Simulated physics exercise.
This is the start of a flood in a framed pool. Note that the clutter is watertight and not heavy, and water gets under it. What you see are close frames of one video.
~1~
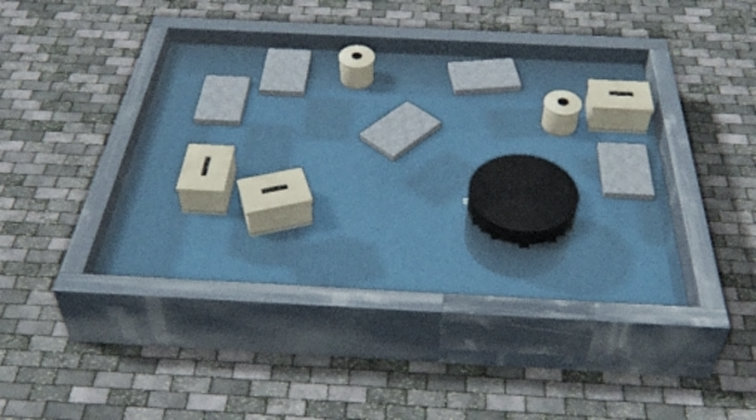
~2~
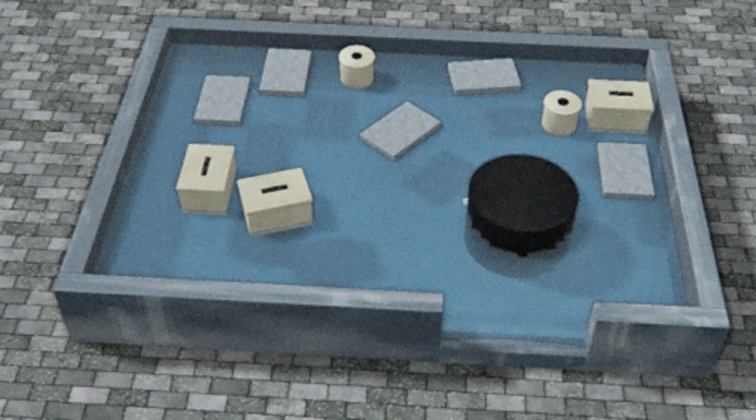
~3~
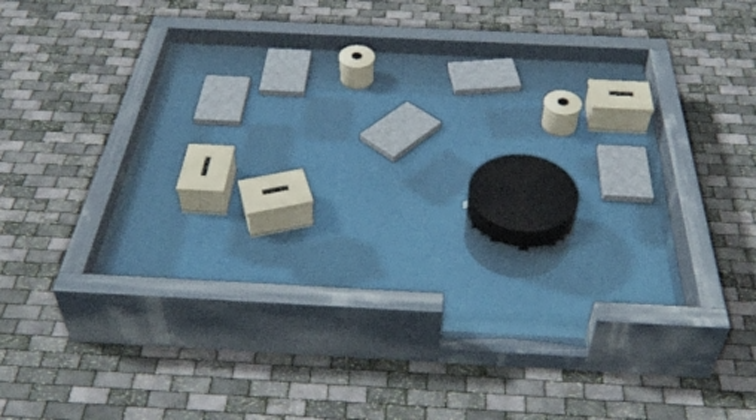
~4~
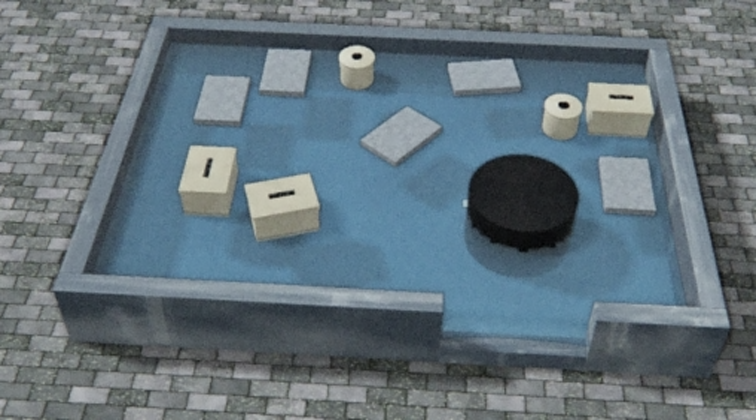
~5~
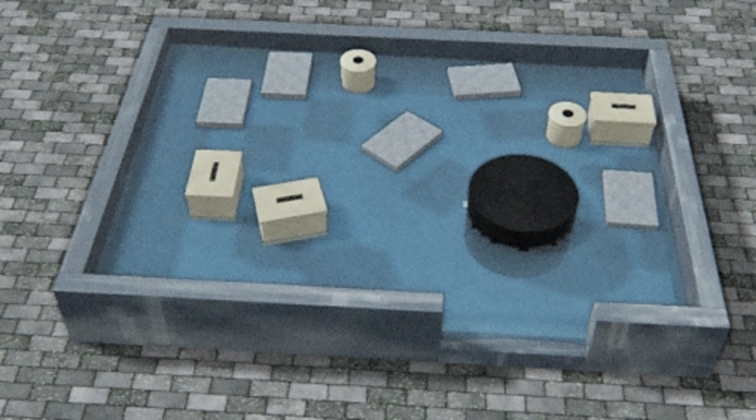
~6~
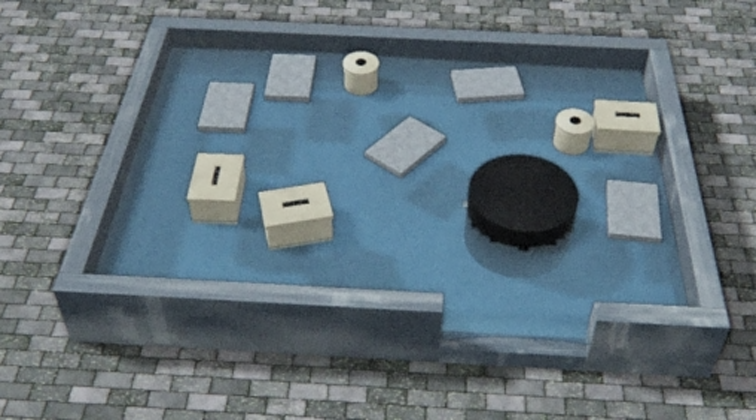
A gap opens in the pool's front wall, then the pale boxes and grey slabs drift slightly.
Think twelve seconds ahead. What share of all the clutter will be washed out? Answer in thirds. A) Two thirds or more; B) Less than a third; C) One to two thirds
The answer is B.
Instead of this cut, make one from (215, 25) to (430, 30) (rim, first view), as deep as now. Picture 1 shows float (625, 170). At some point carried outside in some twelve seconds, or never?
For that one: Still in.
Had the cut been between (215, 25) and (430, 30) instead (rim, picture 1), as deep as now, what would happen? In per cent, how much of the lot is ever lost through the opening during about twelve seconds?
I'd put it at 70 %.
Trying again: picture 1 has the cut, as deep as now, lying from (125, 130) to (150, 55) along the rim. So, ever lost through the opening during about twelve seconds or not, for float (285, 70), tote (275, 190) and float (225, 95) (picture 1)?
In the order given, it's escaped, escaped, escaped.
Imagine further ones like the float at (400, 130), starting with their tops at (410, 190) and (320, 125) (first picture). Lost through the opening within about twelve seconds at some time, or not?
Well, the first one leaves, but the second one never leaves.
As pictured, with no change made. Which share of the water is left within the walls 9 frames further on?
78 %.
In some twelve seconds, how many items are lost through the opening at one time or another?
Count: 2.
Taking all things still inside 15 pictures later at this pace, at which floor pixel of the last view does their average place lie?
Roughly (432, 202).
A moment on, 0 of 10 are out; 10 afloat.
Next, 0 of 10 are out; 10 afloat.
Later, 0 of 10 are out; 10 afloat.
In the end, 2 of 10 are out; 8 afloat.
